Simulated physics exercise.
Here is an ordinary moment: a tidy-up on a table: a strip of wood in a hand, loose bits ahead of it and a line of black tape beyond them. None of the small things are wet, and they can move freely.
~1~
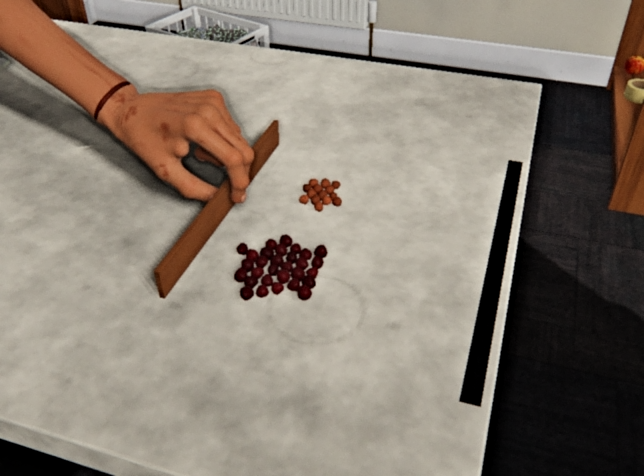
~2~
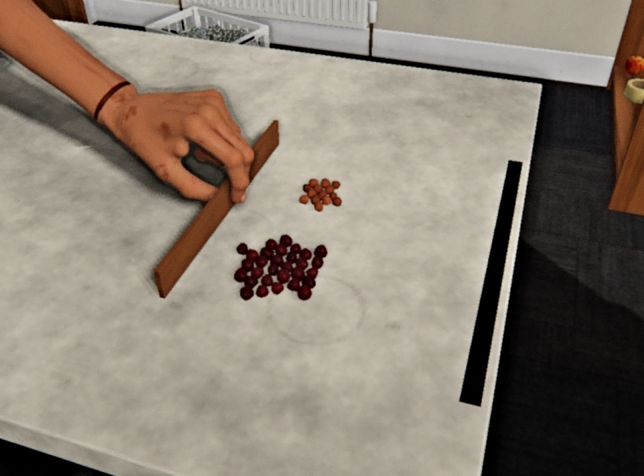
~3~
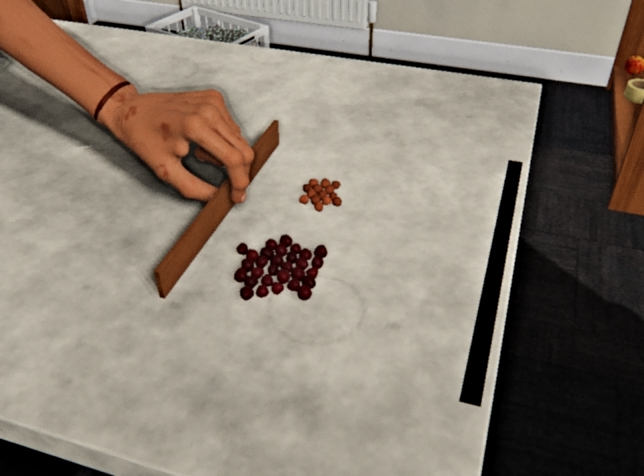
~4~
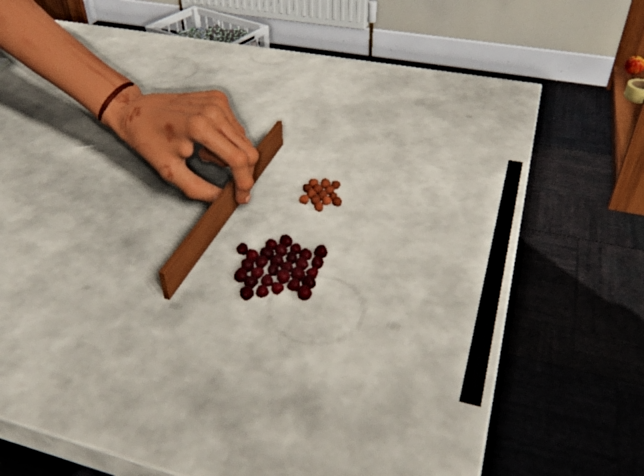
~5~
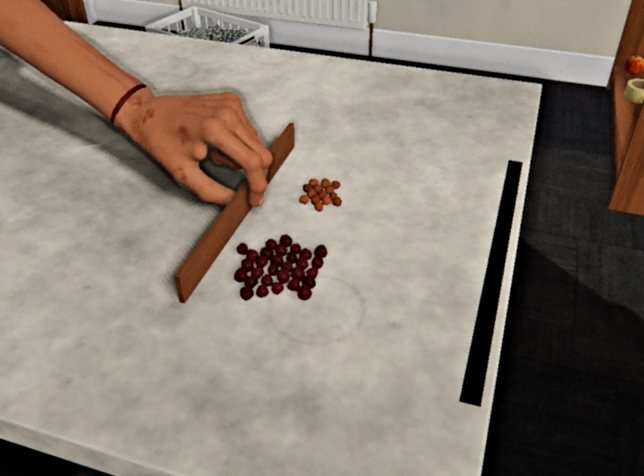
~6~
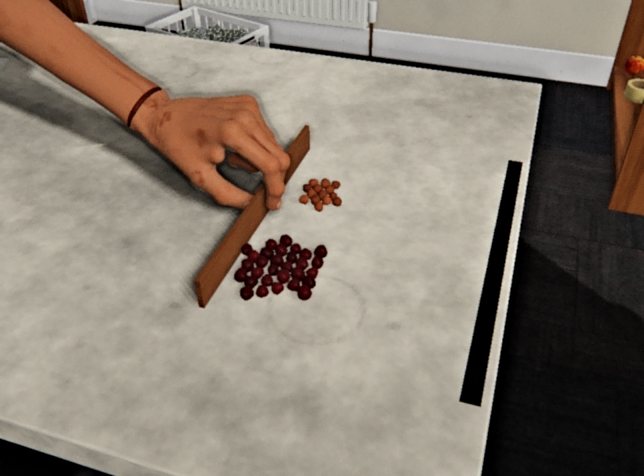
A hand holding a strip of wood rests still on a pale tabletop, then slides it slowly right toward a cluster of dark red dried cherries and a smaller group of orange-brown pellets, with black tape beyond them.
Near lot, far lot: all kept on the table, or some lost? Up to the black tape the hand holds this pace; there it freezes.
Near lot some lost, far lot some lost.
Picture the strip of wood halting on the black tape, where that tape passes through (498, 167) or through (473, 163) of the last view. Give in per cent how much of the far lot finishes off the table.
With the first stop around 20 % ends off the table, and with the second around 0 %.
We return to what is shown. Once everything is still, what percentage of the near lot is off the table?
It comes to 90 per cent or so.
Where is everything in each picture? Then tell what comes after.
Strip of wood at (170, 270), at rest; black tape at (514, 170), right by the edge; edge at (514, 267); near lot at (272, 270), some dried cherries; far lot at (322, 195), a few clay pellets, in the first picture.
Strip of wood at (170, 270), at rest; far lot at (322, 195), in the second picture.
Strip of wood at (170, 270), at rest; near lot at (272, 270), in the third picture.
Strip of wood at (174, 271); far lot at (322, 195), in the fourth picture.
Strip of wood at (190, 274); near lot at (272, 270), in the fifth picture.
Strip of wood at (209, 279); black tape at (514, 170); edge at (514, 267); near lot at (272, 270); far lot at (322, 195), in the sixth picture.
Then, 0.70 s after the last picture, strip of wood still moving, near (383, 214); near lot all on the table, its front near (401, 296); far lot all on the table, its front near (426, 213).
Then, 1.43 s after the last picture, strip of wood stopped at the black tape; near lot about half over the edge; far lot about half over the edge.
Then, 1.71 s after the last picture, strip of wood stopped at the black tape; near lot nearly all over the edge; far lot all over the edge.
At rest, strip of wood stopped at the black tape; near lot nearly all over the edge; far lot all over the edge.
